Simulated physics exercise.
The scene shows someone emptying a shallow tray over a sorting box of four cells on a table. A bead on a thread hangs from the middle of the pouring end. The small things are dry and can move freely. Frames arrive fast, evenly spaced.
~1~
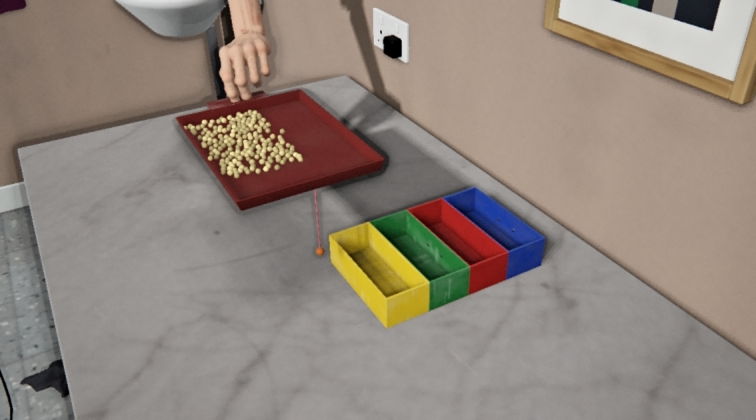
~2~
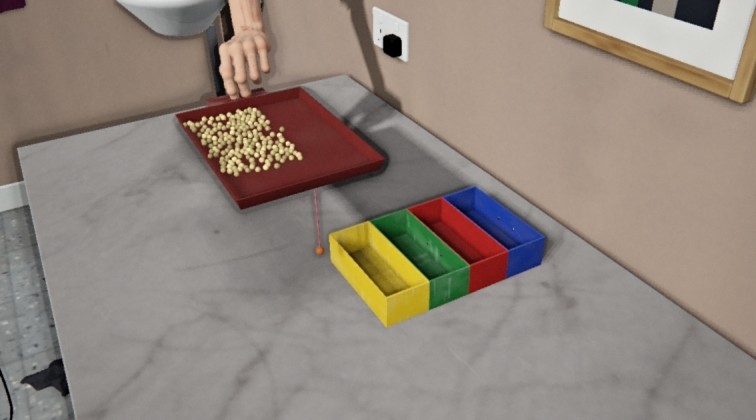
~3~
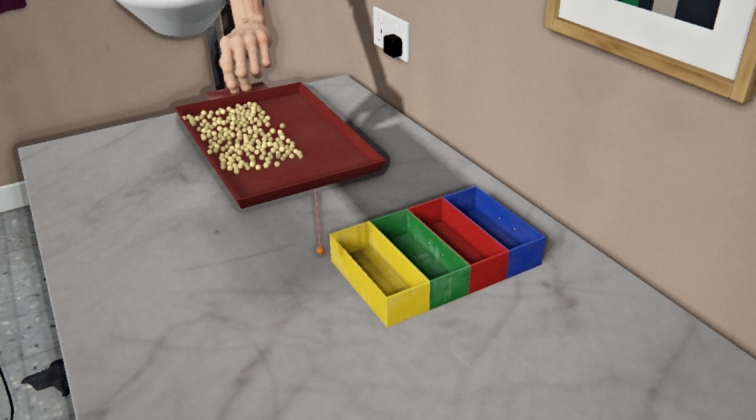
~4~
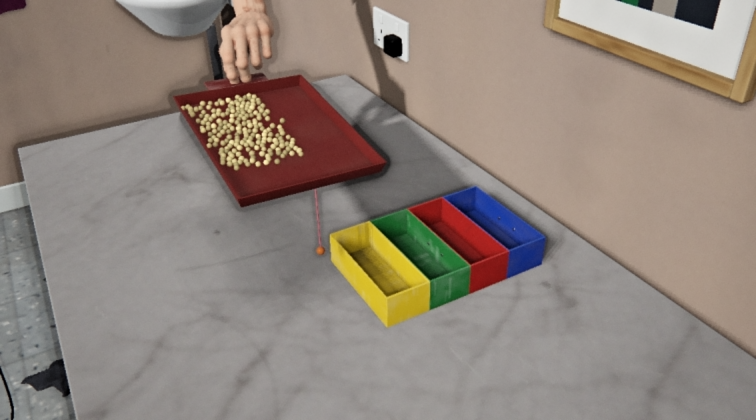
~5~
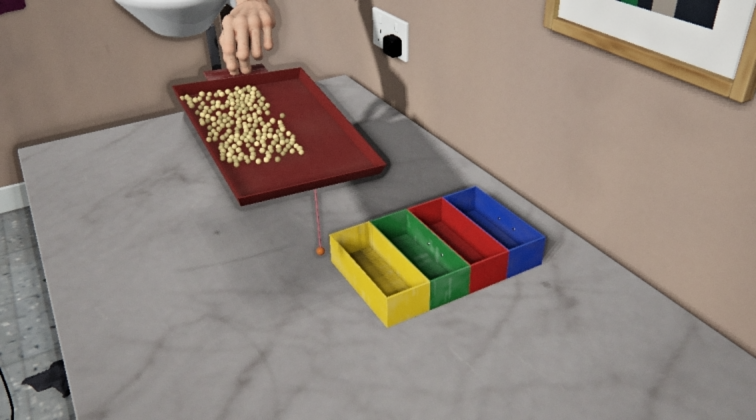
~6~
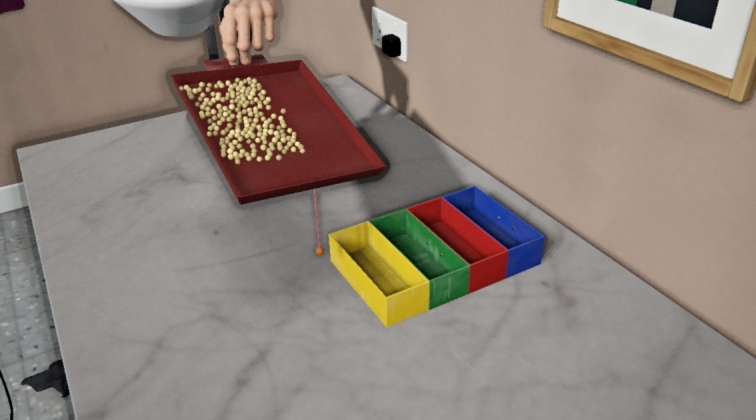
A shallow red tray of pale soya beans sits level at first, above a marble-patterned table beside a box of yellow, green, red and blue cells. A hand at its far end then raises that end gradually, leaving the tray slightly tilted, while the beans stay bunched toward the far left.
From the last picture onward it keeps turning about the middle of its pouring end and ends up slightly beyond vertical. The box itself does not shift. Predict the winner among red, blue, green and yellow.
I would say yellow.
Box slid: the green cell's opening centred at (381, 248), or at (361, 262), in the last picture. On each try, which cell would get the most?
The first time it is the green cell; the second time it is the cell in red.
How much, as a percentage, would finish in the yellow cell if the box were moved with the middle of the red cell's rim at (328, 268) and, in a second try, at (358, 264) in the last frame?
Roughly 0 % and 0 %.
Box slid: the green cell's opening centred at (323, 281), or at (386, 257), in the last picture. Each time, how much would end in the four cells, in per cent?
You'd see around 100 per cent and then around 100 per cent.
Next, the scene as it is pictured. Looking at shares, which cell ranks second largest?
Behind the top one comes the green cell.
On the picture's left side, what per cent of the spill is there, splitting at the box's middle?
It works out to some 100 per cent.
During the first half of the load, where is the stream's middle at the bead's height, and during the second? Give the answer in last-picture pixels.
The first part passes (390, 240); everything after passes (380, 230).
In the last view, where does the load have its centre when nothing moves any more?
Centre at rest: Close to (383, 277).
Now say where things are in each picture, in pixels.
In the first picture, corners of the pouring end (240, 199) and (380, 158), level; middle of the load (246, 142), soya beans; bead on its thread (320, 251); yellow cell (408, 302); green cell (449, 286); red cell (488, 270); blue cell (525, 256).
In the second picture, corners of the pouring end (240, 197) and (380, 158), level; middle of the load (245, 140).
In the third picture, corners of the pouring end (240, 197) and (381, 159), tipped barely, lowest at the right corner; middle of the load (245, 136).
In the fourth picture, corners of the pouring end (241, 196) and (381, 161), tipped a little, lowest at the right corner; middle of the load (245, 130).
In the fifth picture, corners of the pouring end (241, 195) and (381, 163), tipped a little, lowest at the right corner; middle of the load (245, 124).
In the sixth picture, corners of the pouring end (241, 194) and (381, 164), tipped a little, lowest at the right corner; middle of the load (246, 119); yellow cell (408, 301); green cell (449, 285); red cell (488, 269); blue cell (525, 254).
Just after the last frame, tray tipped steeply; the larger part on the tray; about a tenth in the yellow cell; about a tenth in the green cell; just a few in the red cell; about a tenth falling or outside the box.
A moment on, tray tipped right over; roughly a quarter on the tray; roughly a third in the yellow cell; roughly a quarter in the green cell; just a few in the red cell; roughly a quarter falling or outside the box.
Further on, tray tipped past a quarter turn; roughly two thirds in the yellow cell; roughly a quarter in the green cell; just a few in the red cell; about a tenth falling or outside the box.
When it is over, tray tipped past a quarter turn; roughly two thirds in the yellow cell; roughly a quarter in the green cell; just a few in the red cell; not one in the blue cell; about a tenth outside the box.
